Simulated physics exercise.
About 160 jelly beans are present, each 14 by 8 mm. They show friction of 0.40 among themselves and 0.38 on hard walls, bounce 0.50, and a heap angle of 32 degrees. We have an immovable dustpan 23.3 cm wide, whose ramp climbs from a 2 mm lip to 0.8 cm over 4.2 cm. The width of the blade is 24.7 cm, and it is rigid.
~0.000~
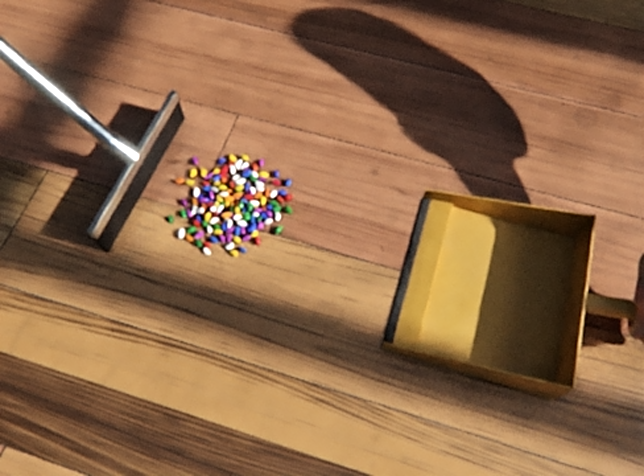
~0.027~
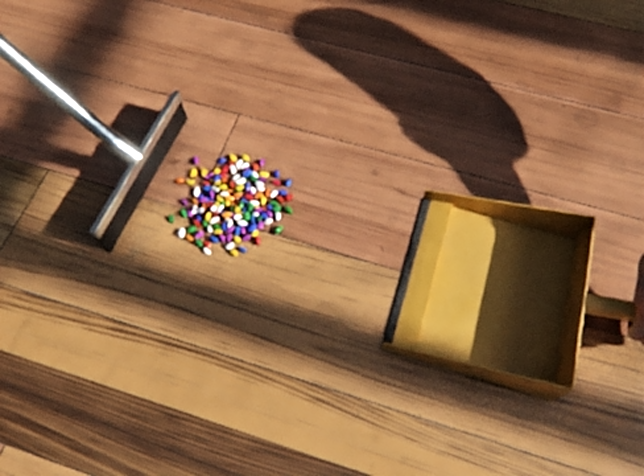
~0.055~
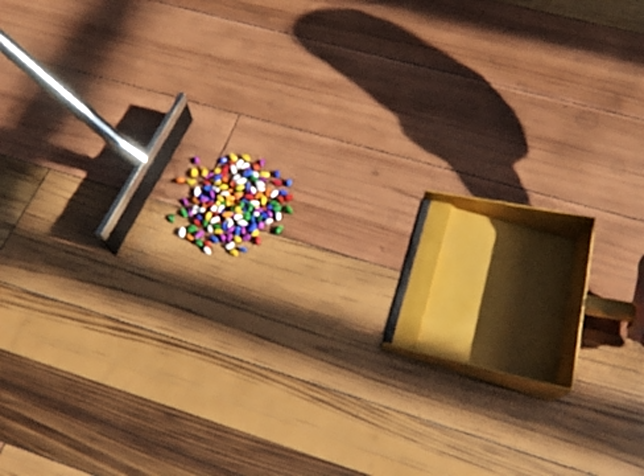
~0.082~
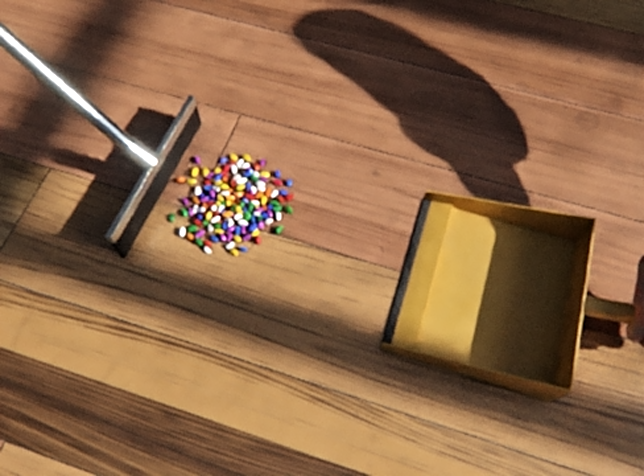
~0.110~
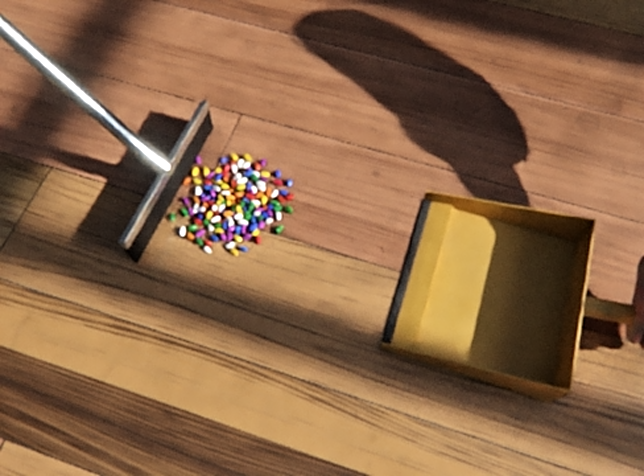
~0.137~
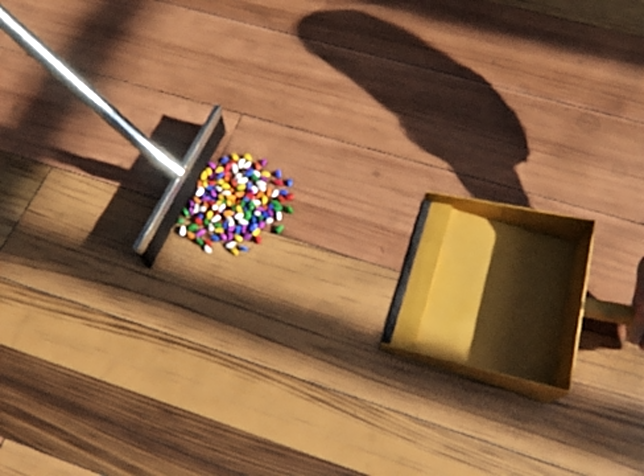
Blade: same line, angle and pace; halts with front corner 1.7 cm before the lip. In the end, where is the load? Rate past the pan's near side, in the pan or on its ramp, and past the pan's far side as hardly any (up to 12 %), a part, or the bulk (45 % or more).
Near side: Hardly any, pan: The bulk, far side: Hardly any.
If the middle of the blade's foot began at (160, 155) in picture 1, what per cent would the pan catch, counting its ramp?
The pan and its ramp would take some 45 per cent.
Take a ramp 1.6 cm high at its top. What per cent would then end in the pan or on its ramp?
Estimate with the new ramp: Some 45 in a hundred.
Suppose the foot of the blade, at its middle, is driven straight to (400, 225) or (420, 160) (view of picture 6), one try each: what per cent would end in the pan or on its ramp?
I'd expect around 45 percent, then around 10 percent.
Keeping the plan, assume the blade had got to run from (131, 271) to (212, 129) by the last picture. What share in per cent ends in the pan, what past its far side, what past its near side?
Per cent by place - pan 20, far side 10, near side 25.
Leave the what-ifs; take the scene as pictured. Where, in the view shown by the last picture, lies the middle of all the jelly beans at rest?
Centre at rest: Approx. (407, 281) px.
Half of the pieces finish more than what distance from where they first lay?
30 cm, roughly.
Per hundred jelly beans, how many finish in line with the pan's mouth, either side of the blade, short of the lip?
That works out near 35 percent.
After 0.34 s, middle of the blade 17 cm from the lip; 0 % over the lip, far side 5 %, near side 0 %.
After 0.48 s, middle of the blade 7 cm from the lip; 0 % over the lip, far side 5 %, near side 5 %.
Then, at 0.74 s, middle of the blade 2 cm from the lip; 50 % over the lip, far side 10 %, near side 5 %.
By 3.0 s all is still; near side 5 %, pan 50 %, far side 10 %, in front of the lip or behind the blade 35 %.
